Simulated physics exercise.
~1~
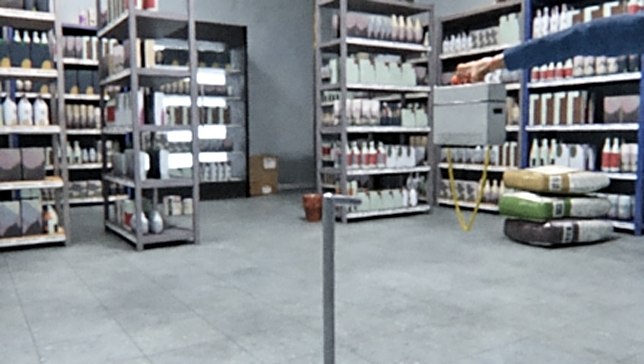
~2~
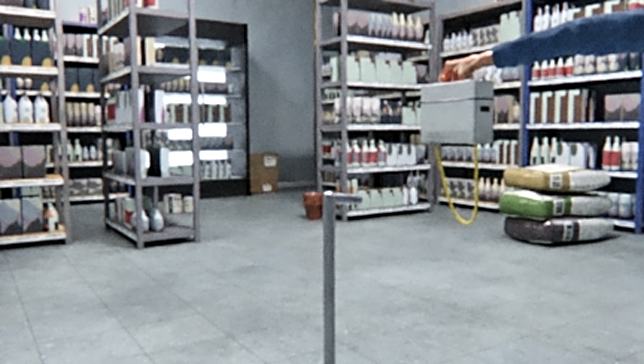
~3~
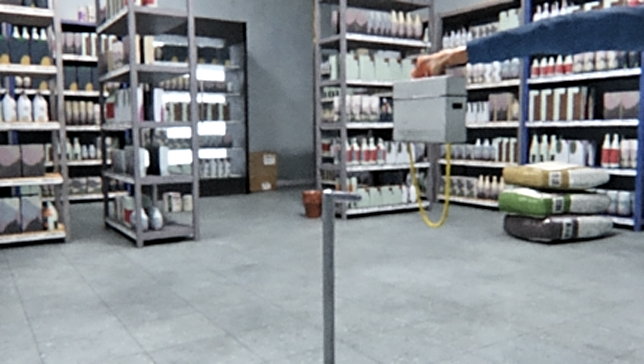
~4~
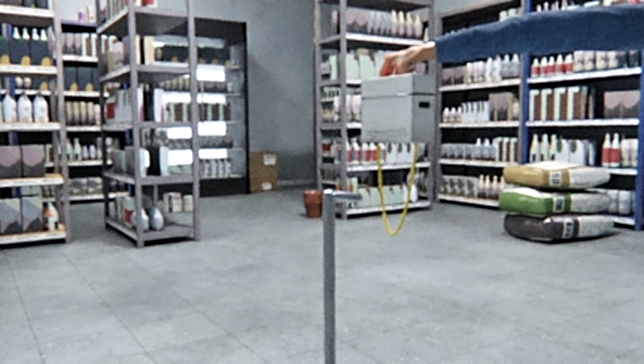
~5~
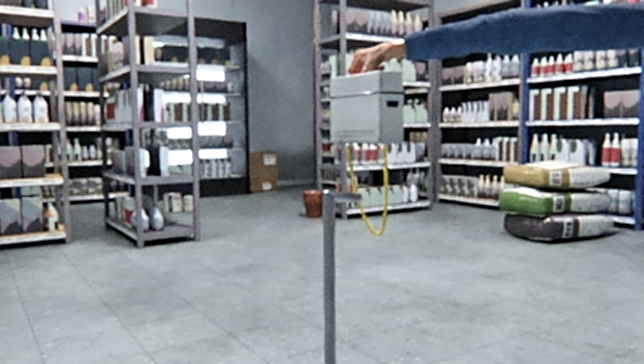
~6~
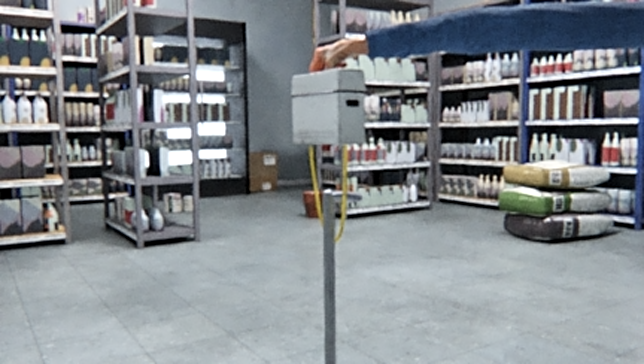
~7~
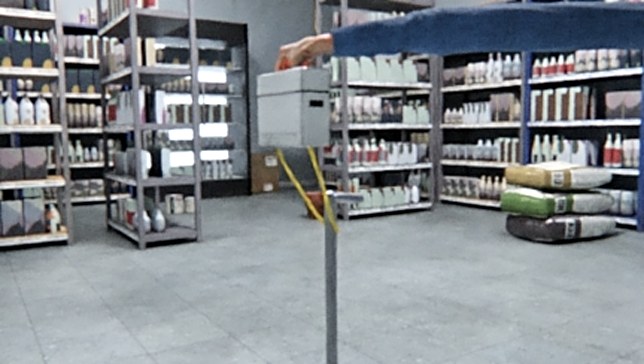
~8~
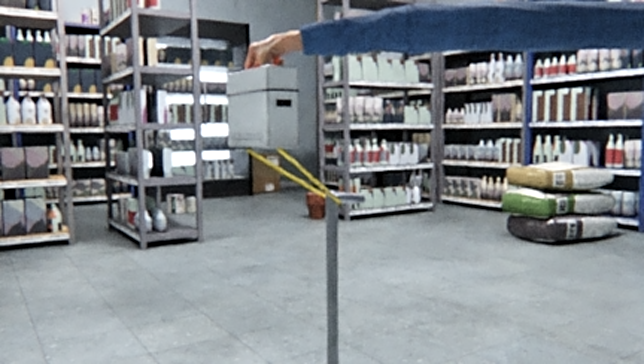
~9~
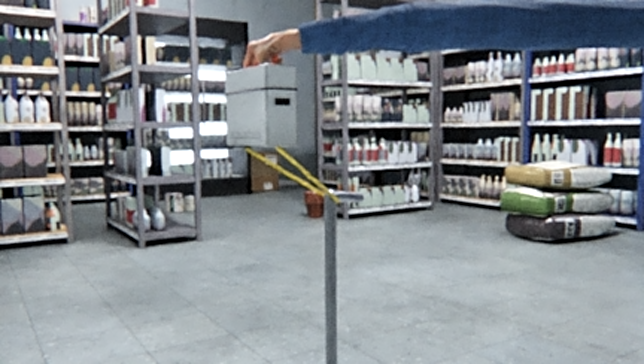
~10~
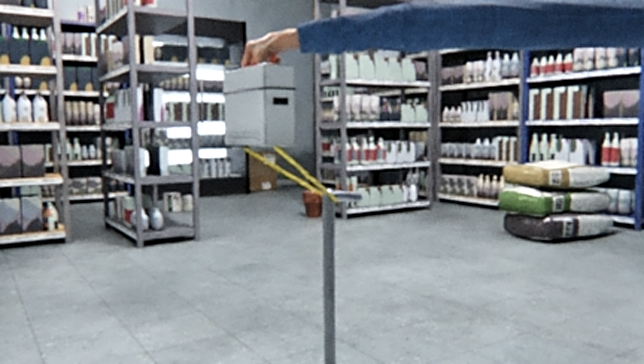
In this clip, a hand in a blue sleeve carries a light grey case with a hanging yellow cord leftward past a metal post in a shelf-lined store, until the loop catches on the post and pulls tight, and the hand stops with the case held beyond it.
